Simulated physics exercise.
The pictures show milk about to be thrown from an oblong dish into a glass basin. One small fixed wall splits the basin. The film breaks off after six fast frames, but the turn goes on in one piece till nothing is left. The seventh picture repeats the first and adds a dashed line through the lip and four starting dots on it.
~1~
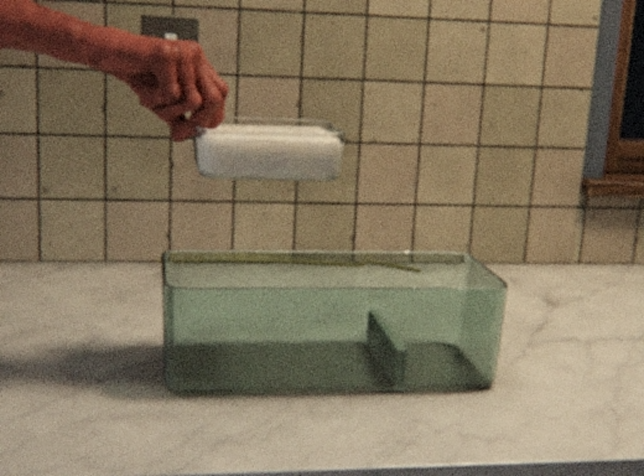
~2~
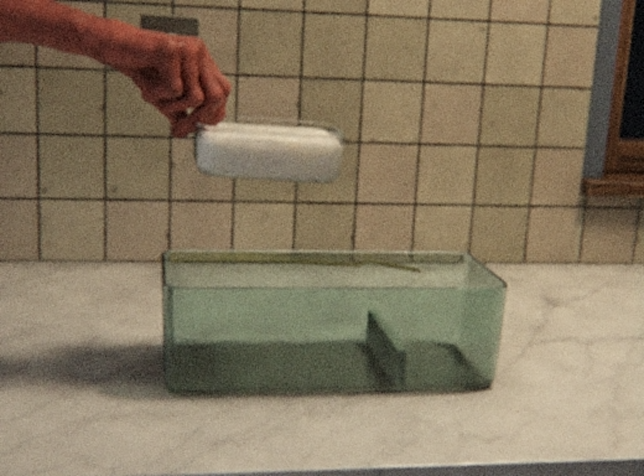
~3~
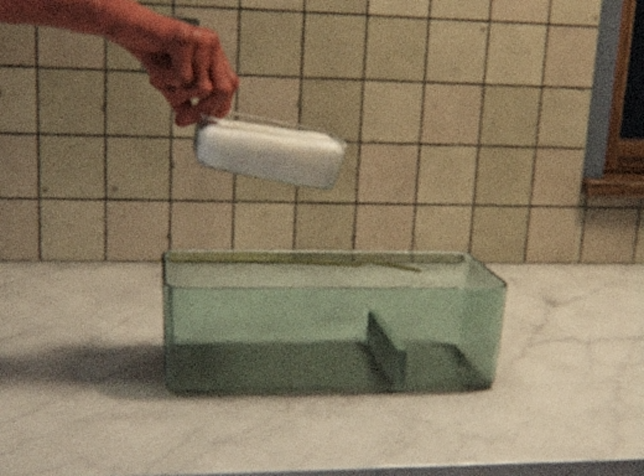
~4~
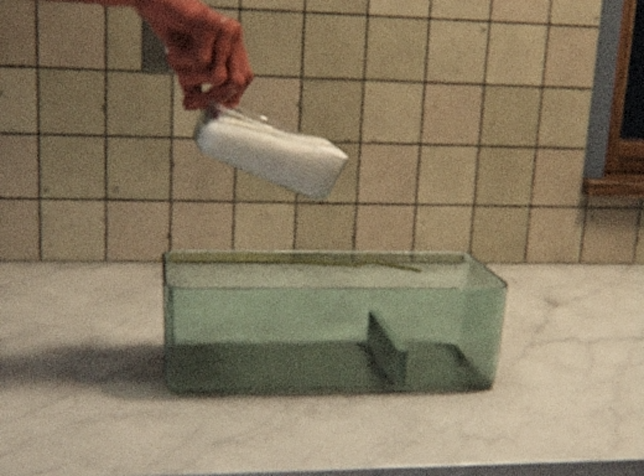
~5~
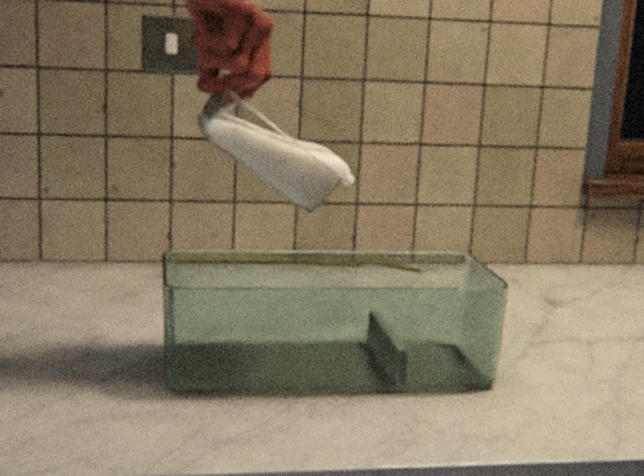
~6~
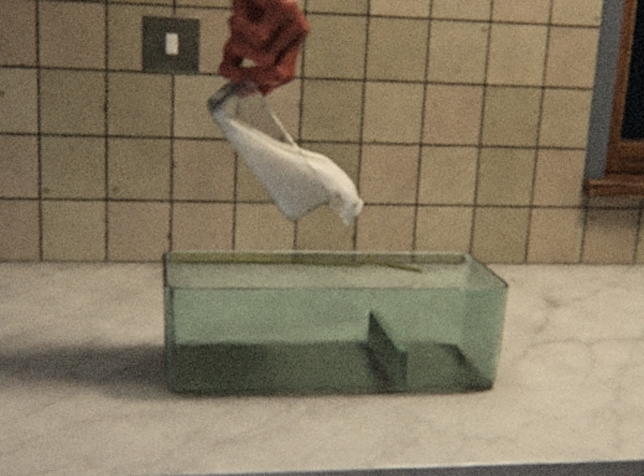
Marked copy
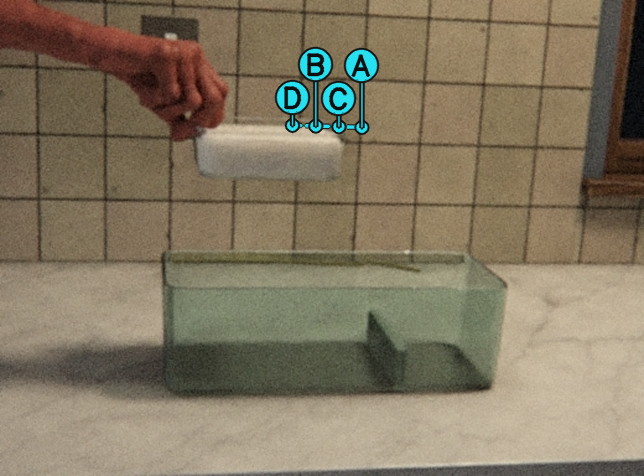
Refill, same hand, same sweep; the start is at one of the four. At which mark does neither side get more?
A.
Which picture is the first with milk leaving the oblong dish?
Picture 4.
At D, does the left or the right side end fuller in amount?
The left one.
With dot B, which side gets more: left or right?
The left side.
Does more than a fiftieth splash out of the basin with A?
Yes.
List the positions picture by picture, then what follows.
Upright, lip at (335, 126); basin from (165, 392) to (494, 385); top of the wall at (387, 328); nothing has left yet.
Tipped about 2°, lip at (335, 129); nothing has left yet.
Tipped about 10°, lip at (337, 138); nothing has left yet.
Tipped about 21°, lip at (337, 152); milk is over the lip, down to (337, 152).
Tipped about 36°, lip at (334, 170); milk is over the lip, down to (340, 176).
Tipped about 52°, lip at (324, 188); milk is over the lip, down to (341, 213).
On the marked copy, A at (361, 127); B at (315, 126); C at (338, 126); D at (292, 125).
With A, about 49 % ends left of the wall and 45 % right of it; 6 % is lost outside.
With B, about 79 % ends left of the wall and 11 % right of it; 11 % is lost outside.
With C, about 80 % ends left of the wall and 13 % right of it; 7 % is lost outside.
With D, about 77 % ends left of the wall and 14 % right of it; 9 % is lost outside.
